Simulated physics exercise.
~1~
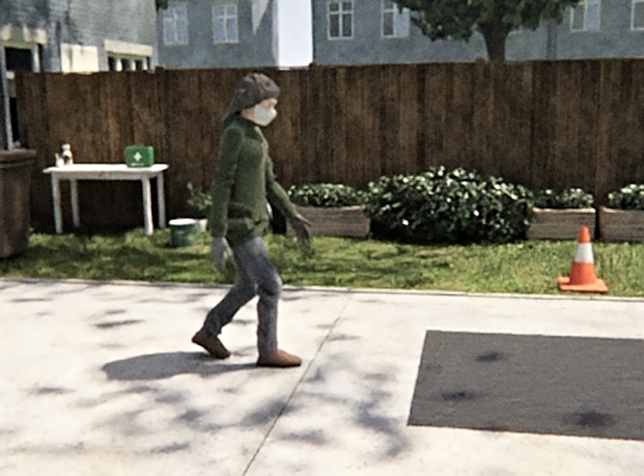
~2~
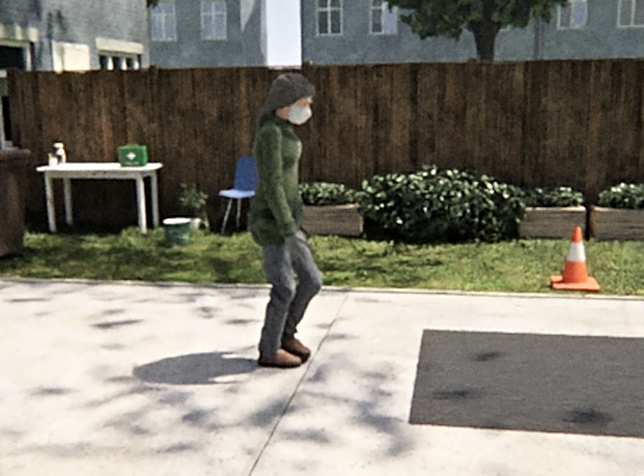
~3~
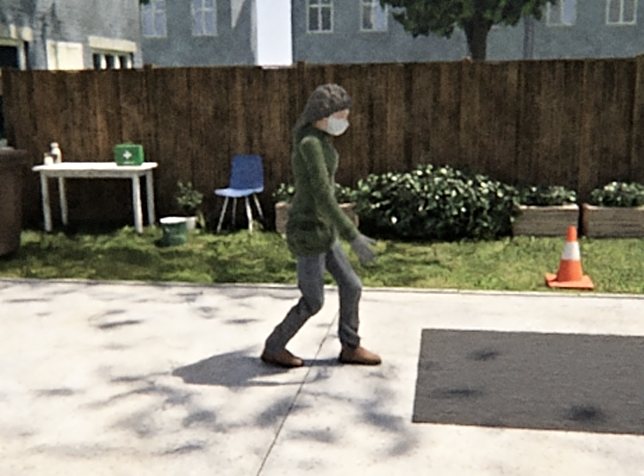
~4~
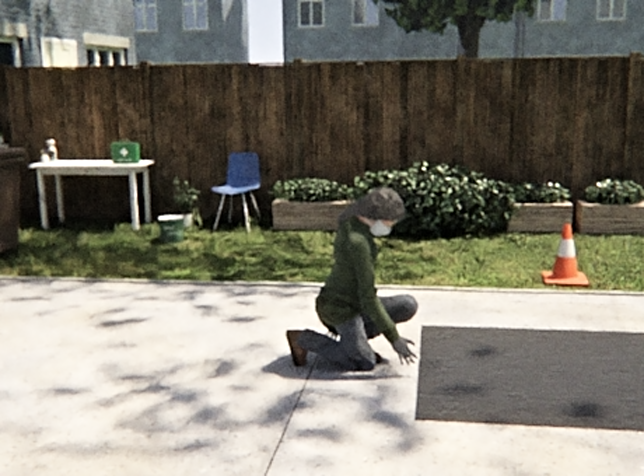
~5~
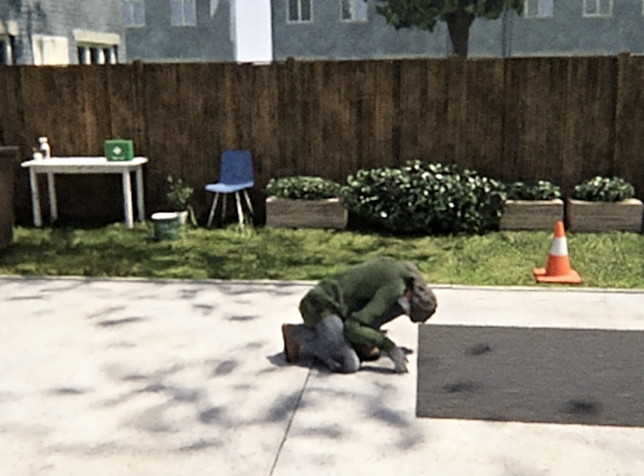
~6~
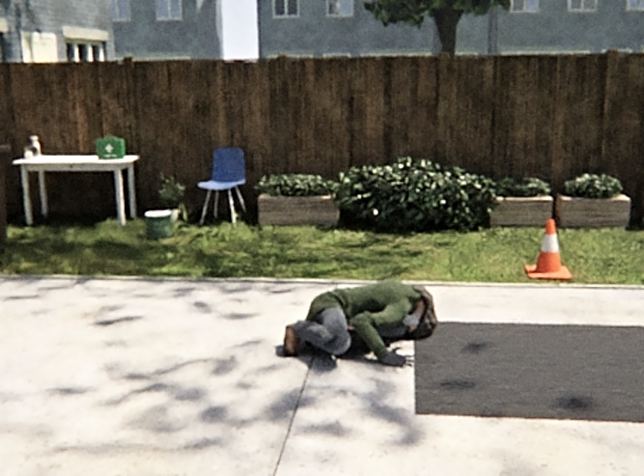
At the start, a person in a grey cap, pale face mask, green top and grey trousers strides right with empty hands across a sunlit pavement toward a black mat. Behind are a wooden fence, shrubs, a white table and an orange cone, and a blue chair comes into view as the person passes. The person bends at the knees, then drops to a kneel near the mat, arms reaching down. Next the torso folds forward, head low and hands at the ground. Finally the person lies curled on the pavement, chest and hips short of the mat's near edge.
